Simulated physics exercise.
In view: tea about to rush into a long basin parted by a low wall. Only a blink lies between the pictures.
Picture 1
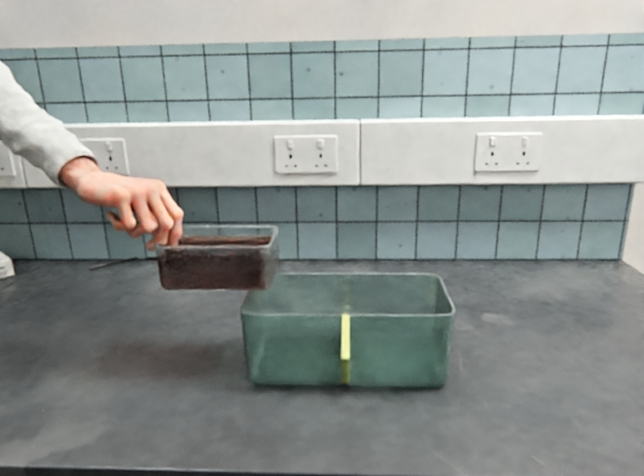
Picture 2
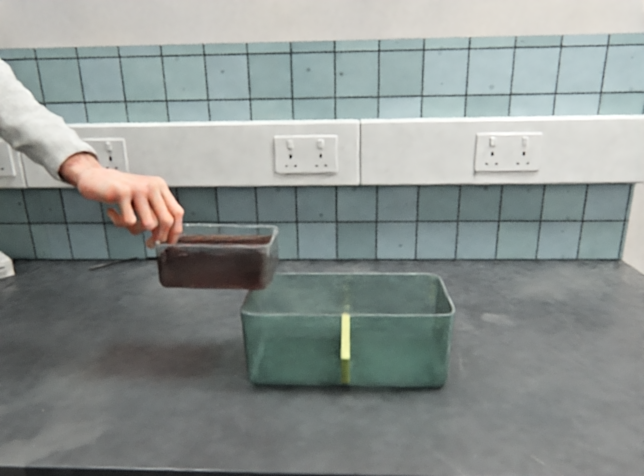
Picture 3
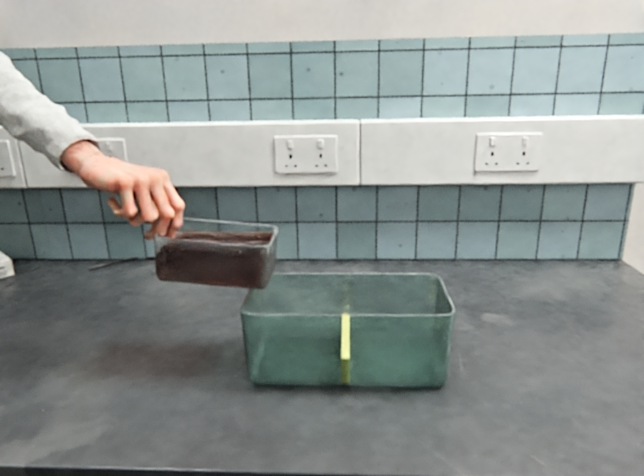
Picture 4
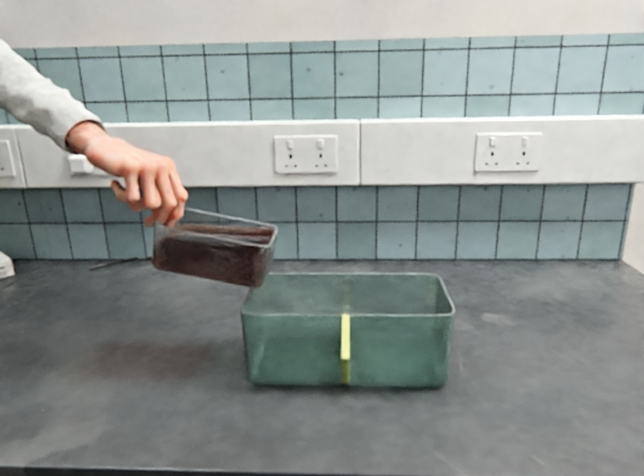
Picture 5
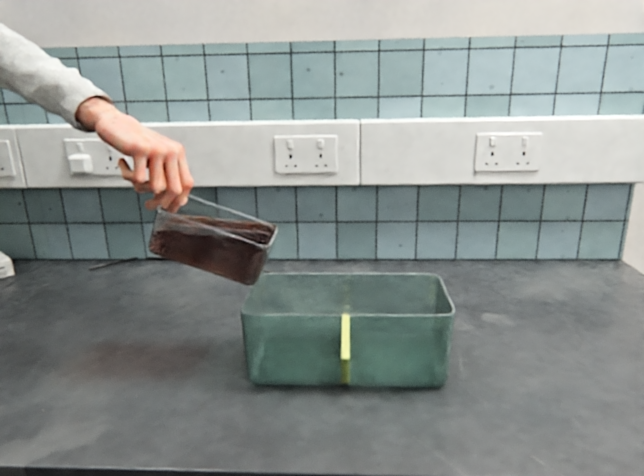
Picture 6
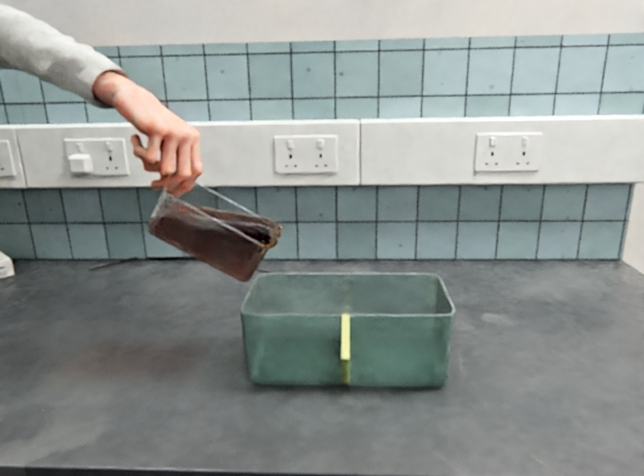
In the video, a hand holds a small clear container of dark brown contents above the left side of a larger green basin on a grey countertop, then gradually tilts it down to the right.
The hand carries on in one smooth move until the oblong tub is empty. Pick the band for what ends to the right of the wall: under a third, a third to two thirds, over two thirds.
It comes to between a third and two thirds.
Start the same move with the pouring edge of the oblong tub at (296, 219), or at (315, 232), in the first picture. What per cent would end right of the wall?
First some 70, then 75 per cent.
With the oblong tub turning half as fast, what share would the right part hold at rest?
It comes to 50 per cent or so.
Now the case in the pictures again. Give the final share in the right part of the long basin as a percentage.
Near 60 %.
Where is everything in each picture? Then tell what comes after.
In the first picture, it leans 0°; its right rim is at (274, 237); the tea meets the walls at (170, 245) and (274, 245); the long basin's rim runs from (249, 293) to (446, 294); the wall's top is at (346, 335).
In the second picture, it leans 1°; its right rim is at (274, 237); the tea meets the walls at (170, 243) and (273, 243).
In the third picture, it leans 5°; its right rim is at (274, 238); the tea meets the walls at (168, 240) and (273, 240).
In the fourth picture, it leans 12°; its right rim is at (273, 238); the tea meets the walls at (166, 233) and (273, 236).
In the fifth picture, it leans 20°; its right rim is at (273, 238); the tea meets the walls at (164, 222) and (274, 232); 1 per cent is over the edge.
In the sixth picture, it leans 30°; its right rim is at (273, 238); the tea meets the walls at (163, 209) and (269, 229); 4 per cent is over the edge.
A moment on, the tilt is 87° and 32 per cent is still to pour, 16 is left of the wall and 0 right of it.
Next, the tilt is 95° and 4 per cent is still to pour, 19 is left of the wall and 68 right of it.
Then the tilt is 95° and 2 per cent is still to pour, 28 is left of the wall and 56 right of it.
Later the tilt is 95° and 1 per cent is still to pour, 35 is left of the wall and 59 right of it.
Finally, 37 per cent lies left of the wall, 58 right of it and 5 outside.
